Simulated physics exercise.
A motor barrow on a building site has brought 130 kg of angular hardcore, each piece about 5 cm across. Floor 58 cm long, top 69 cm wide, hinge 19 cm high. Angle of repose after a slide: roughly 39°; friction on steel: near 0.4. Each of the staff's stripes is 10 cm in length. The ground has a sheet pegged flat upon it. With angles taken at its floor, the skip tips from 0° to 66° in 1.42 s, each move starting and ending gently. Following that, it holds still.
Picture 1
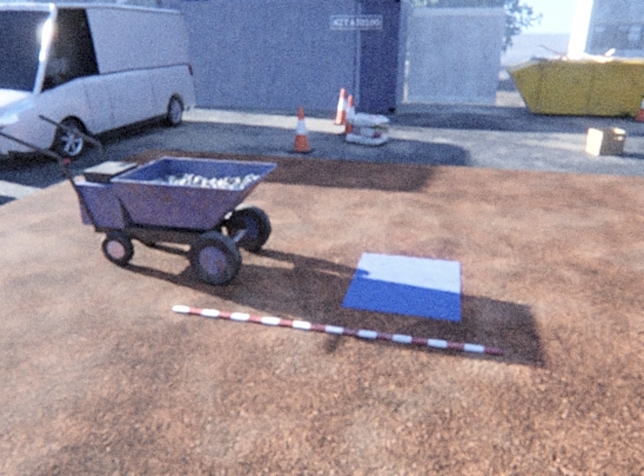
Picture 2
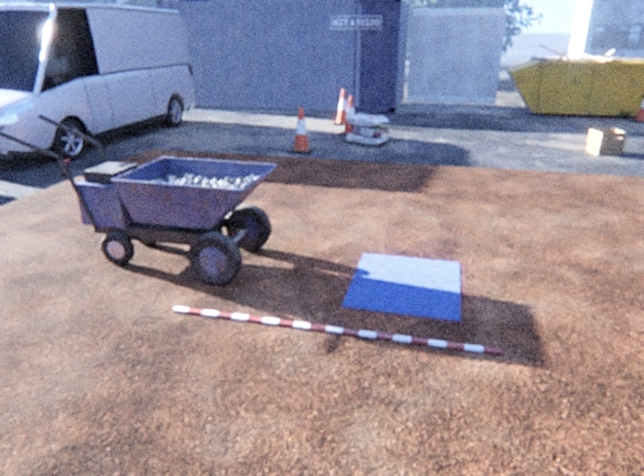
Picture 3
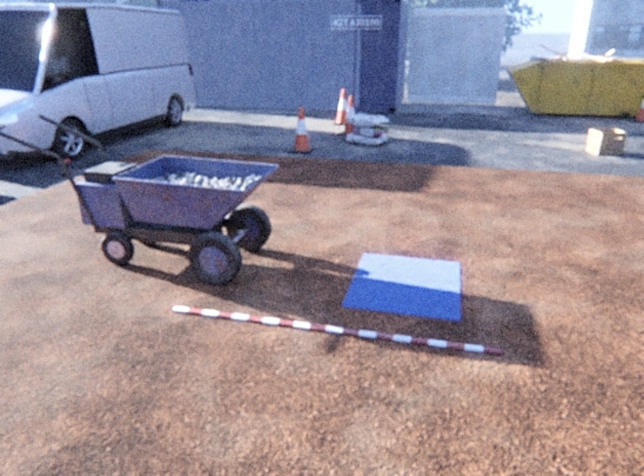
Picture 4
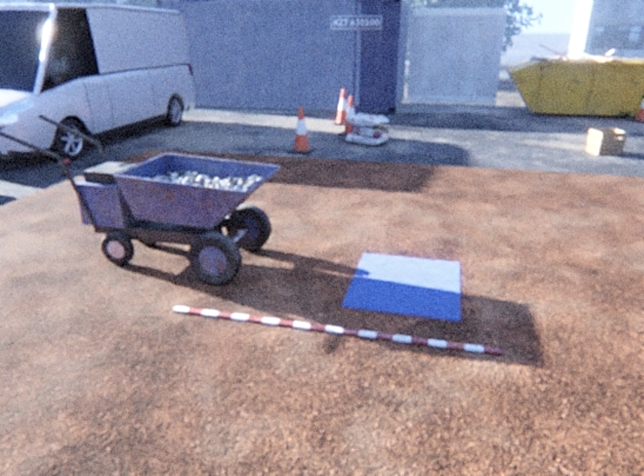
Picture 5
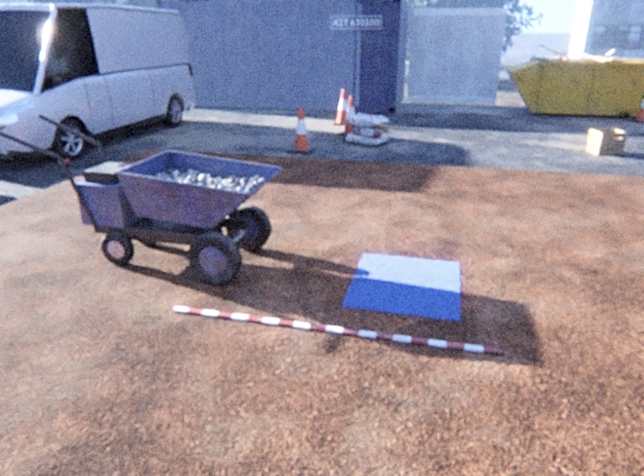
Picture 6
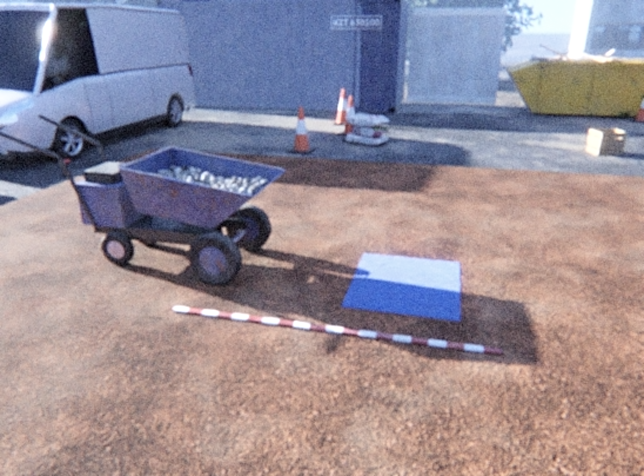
On a building site, the purple skip of a wheeled barrow loaded with pale stones tilts slightly, its left end rising.
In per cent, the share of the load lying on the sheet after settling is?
Near 10 per cent of it.
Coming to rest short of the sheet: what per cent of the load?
About 55 per cent.
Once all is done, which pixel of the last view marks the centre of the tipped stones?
Their centre sits close to (327, 270).
A little later the floor is at 55°; 100 % in the skip; the foremost stones are at (293, 232).
Then the floor is at 66°; 90 % in the skip, 10 % short of the sheet; the foremost stones are at (329, 268).
Later still the floor is at 66°; 57 % in the skip, 38 % short of the sheet, 5 % on the sheet; the foremost stones are at (384, 273).
In the end the floor is at 66°; 34 % in the skip, 56 % short of the sheet, 9 % on the sheet, 1 % off the sheet elsewhere; the foremost stones are at (399, 281).
